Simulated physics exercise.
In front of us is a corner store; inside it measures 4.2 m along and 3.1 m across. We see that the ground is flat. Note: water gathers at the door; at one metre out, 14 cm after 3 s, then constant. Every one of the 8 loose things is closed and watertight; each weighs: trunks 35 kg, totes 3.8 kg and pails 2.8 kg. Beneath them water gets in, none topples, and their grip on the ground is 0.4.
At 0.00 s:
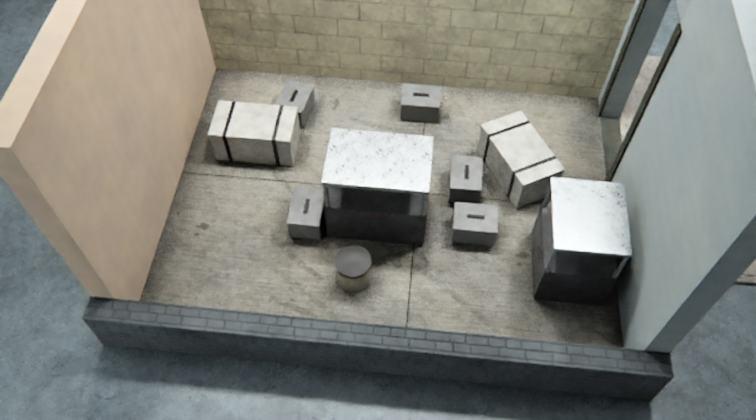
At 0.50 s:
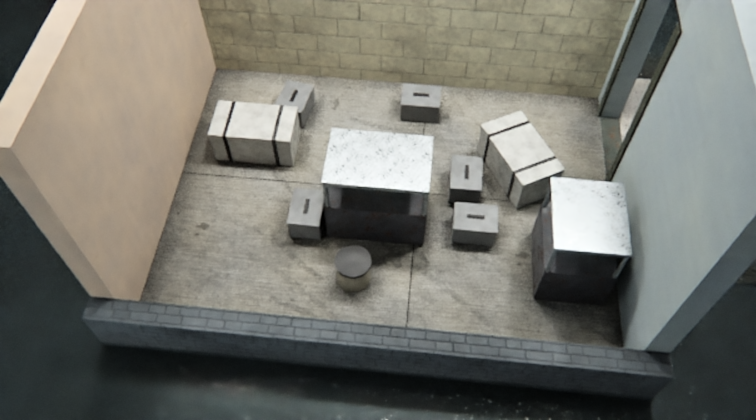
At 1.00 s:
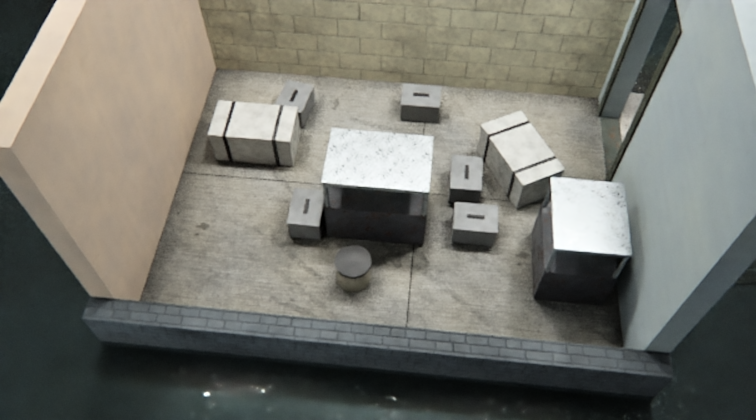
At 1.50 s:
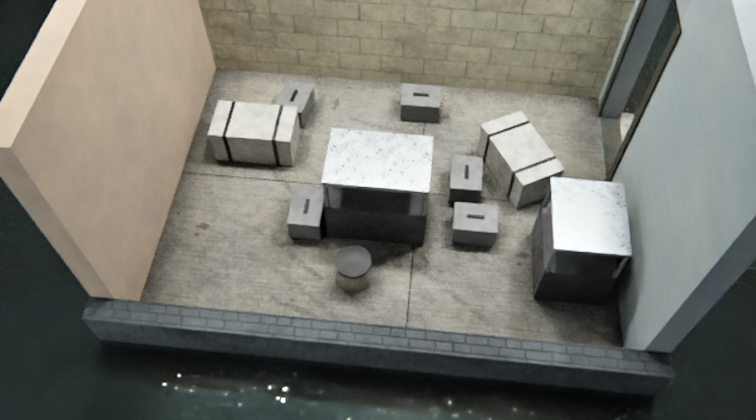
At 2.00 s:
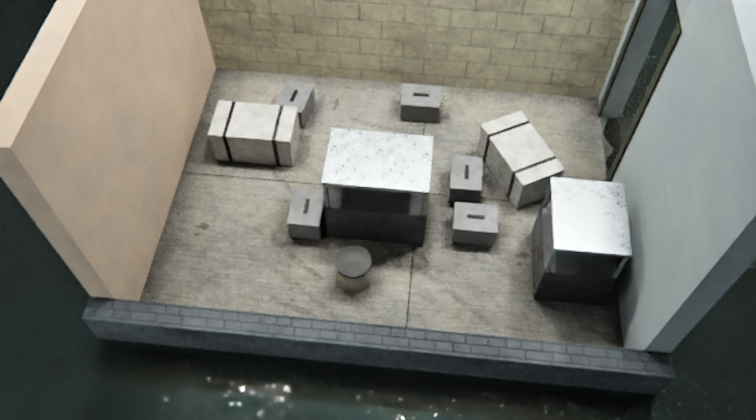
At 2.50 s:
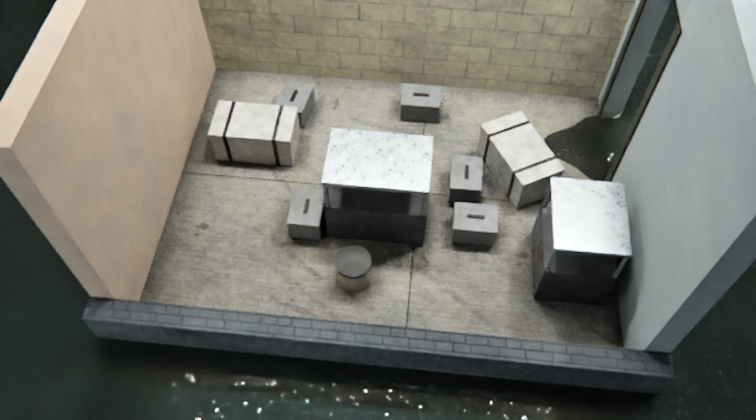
A flat-floored room with a pale brick back wall, a peach wall at left and a pale grey one at right is seen from above. Two dark blocks with whitish tops stand at centre and right, among pale strapped boxes, small slotted grey boxes and a round pail. Dark water replaces the grey ground outside, glints shifting, then spreads through the right-hand doorway onto the floor while everything inside stays still.
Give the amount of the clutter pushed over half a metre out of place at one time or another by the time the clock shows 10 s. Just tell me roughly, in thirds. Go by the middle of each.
Roughly under a third.
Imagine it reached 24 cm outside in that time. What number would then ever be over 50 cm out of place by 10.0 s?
Then 4 of them.
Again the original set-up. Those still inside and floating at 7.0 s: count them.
I get 2.
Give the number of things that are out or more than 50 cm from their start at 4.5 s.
Tally at that time: 0.
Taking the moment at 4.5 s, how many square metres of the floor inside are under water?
About 2.5 m2.
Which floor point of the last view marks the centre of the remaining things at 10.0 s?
Close to (351, 207).
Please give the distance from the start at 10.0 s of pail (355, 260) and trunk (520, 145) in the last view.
First 0 cm, then 5 cm.
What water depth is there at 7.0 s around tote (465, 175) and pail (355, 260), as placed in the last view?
Around 3 cm and 0 cm.
After 3.5 s 0 of 8 are over 50 cm from their spots; 0 afloat.
After 4.5 s 0 of 8 are over 50 cm from their spots; 0 afloat.
After 7.0 s 2 of 8 are over 50 cm from their spots; 2 afloat.
After 10.0 s 2 of 8 are over 50 cm from their spots, and 2 have been at some point; 2 afloat.
